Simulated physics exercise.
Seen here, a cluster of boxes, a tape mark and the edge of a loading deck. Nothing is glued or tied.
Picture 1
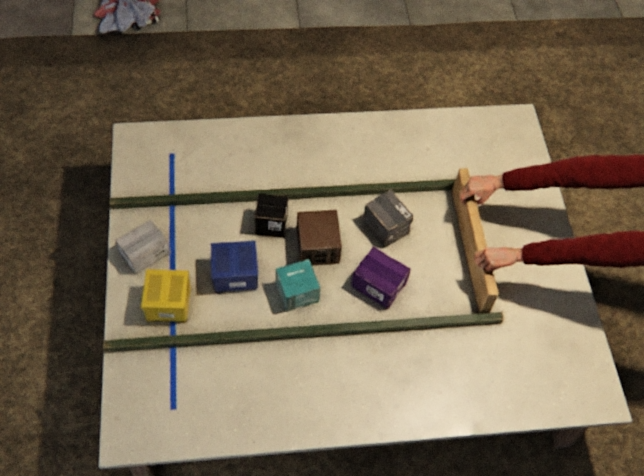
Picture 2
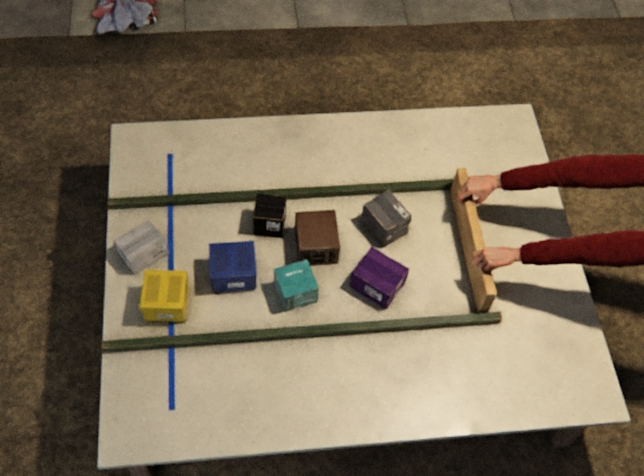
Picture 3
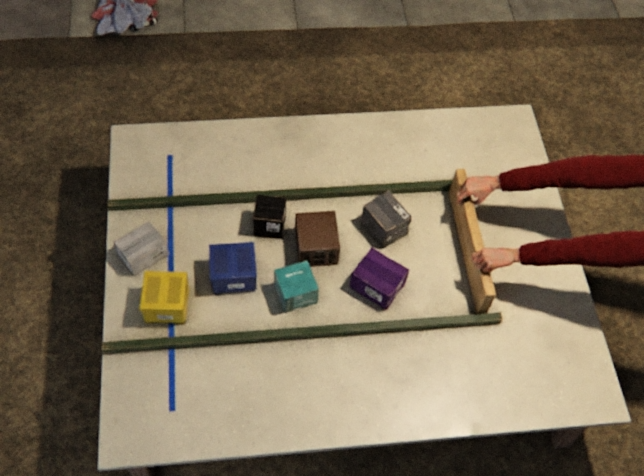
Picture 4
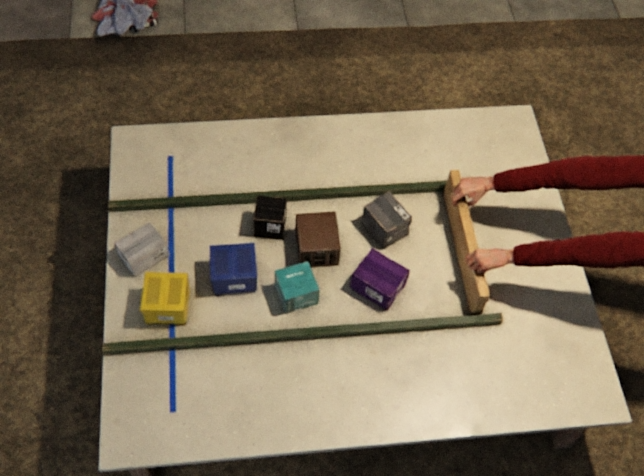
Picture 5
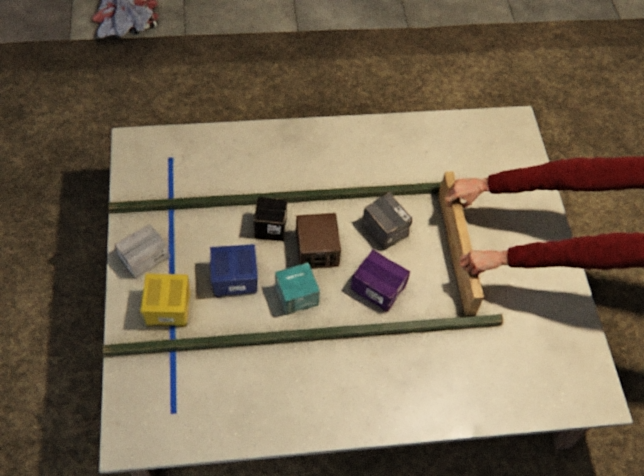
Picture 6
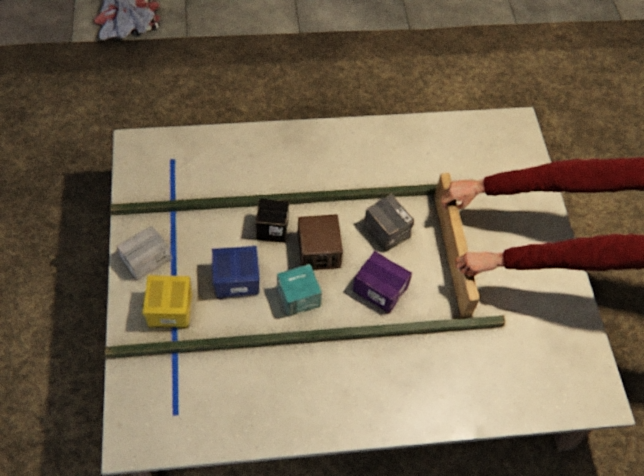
Two red-sleeved arms slide a wooden plank slightly left between two green rails on a pale table, while the scattered coloured boxes ahead of it, including yellow and white ones near a blue tape line, stay in place.
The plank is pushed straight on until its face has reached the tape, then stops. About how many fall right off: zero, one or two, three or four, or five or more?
As it turns out, the number that fall off is three or four.
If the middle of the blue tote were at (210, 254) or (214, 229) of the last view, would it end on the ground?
In that order, it falls; drops off.
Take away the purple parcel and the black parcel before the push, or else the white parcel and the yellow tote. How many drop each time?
First 2, then 1.
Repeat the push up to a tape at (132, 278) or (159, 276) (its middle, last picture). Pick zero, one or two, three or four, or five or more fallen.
Taking them in turn, 5 or more; at least five.
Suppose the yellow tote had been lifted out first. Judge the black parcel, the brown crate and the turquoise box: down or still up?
The black parcel is kept, the brown crate stays on, the turquoise box is kept.
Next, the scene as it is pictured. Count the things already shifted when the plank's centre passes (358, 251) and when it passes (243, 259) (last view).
By then 5, and 8.
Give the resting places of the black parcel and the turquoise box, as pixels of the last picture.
About (124, 218), and the other about (117, 320).
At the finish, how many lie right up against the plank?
That makes 2.
A little later, none off yet; white parcel at rest near (145, 252); yellow tote at rest near (169, 302); blue tote at rest near (236, 272).
Next, none off yet; white parcel at rest near (144, 252); yellow tote shifted about its own width near (146, 318); blue tote shifted about its own width near (172, 279).
When it is over, the number that fall off is three or four; down, blue tote, yellow tote and white parcel.
